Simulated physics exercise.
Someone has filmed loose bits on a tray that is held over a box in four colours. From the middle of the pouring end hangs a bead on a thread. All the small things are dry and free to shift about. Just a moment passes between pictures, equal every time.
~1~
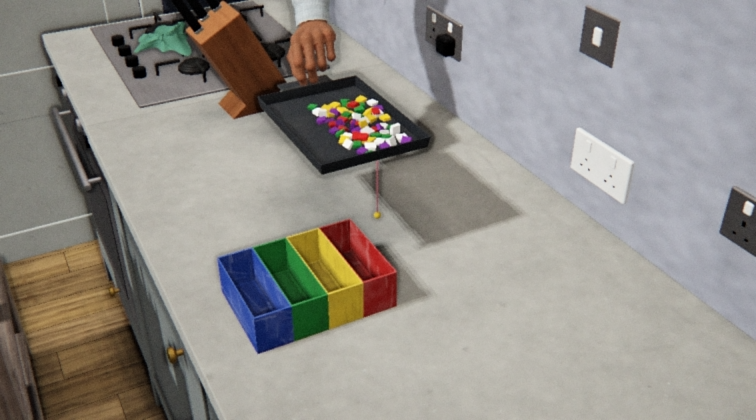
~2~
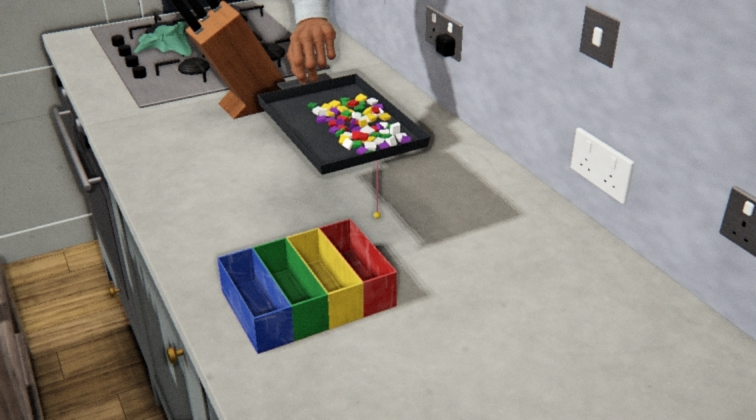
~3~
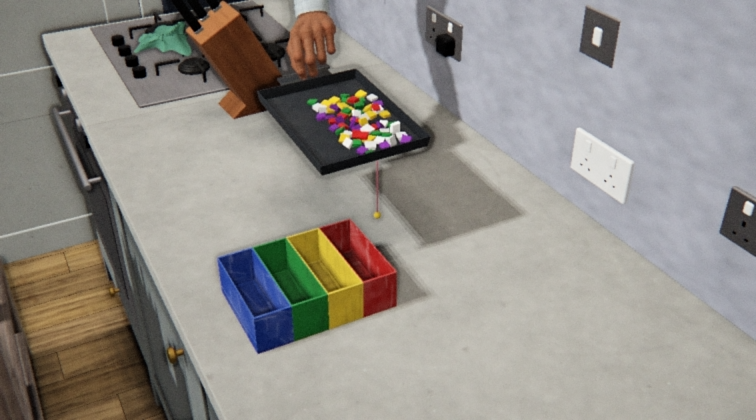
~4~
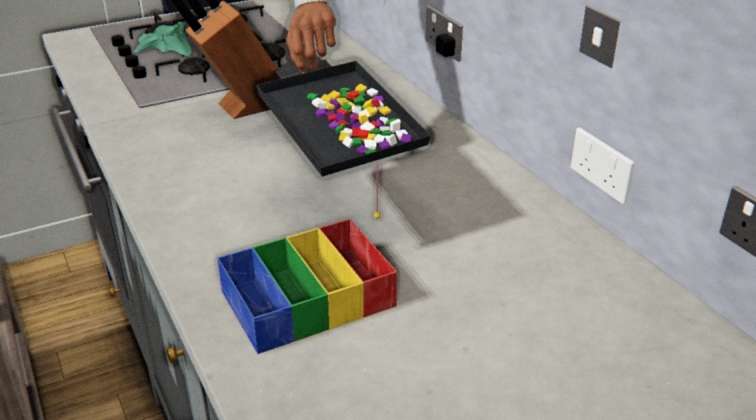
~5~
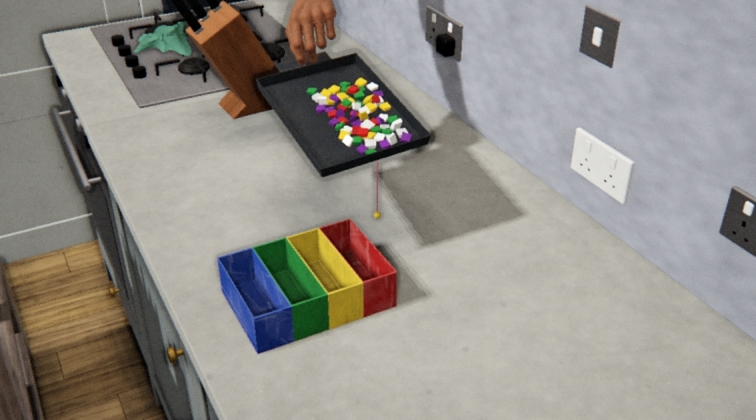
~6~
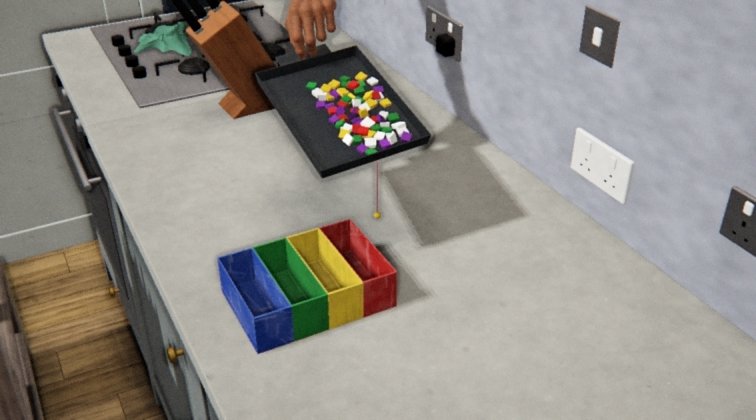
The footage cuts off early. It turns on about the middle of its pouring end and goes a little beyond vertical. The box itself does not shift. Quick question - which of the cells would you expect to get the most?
I would expect the red cell to get the most.
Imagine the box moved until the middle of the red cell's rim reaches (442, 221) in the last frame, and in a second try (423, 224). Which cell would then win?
So the first one goes to the blue cell and the second to the cell in green.
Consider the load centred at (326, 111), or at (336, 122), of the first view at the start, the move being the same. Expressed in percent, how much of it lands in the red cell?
From the first start you get 60 in a hundred, from the second 50 in a hundred.
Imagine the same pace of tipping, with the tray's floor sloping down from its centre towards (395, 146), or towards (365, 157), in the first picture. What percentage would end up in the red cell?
Case one near 0 %; case two near 20 %.
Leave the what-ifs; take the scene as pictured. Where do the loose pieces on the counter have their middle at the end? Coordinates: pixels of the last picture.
(404, 282), about.
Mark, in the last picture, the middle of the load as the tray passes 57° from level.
Check around (360, 137) in the last picture.
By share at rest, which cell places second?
Second place: The cell in yellow.
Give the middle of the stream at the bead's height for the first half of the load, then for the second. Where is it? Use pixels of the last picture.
The early half goes through (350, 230), the late half through (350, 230).
Shortly afterwards, tray tipped steeply; the whole lot on the tray.
Next, tray tipped right over; the bulk on the tray; a little in the red cell; only a few in the yellow cell; a little falling or outside the box.
Some moments later, tray tipped past a quarter turn; near half in the red cell; near a quarter in the yellow cell; near a quarter falling or outside the box.
In the end, tray tipped past a quarter turn; near half in the red cell; near a quarter in the yellow cell; none at all in the blue cell; none at all in the green cell; near a quarter outside the box.
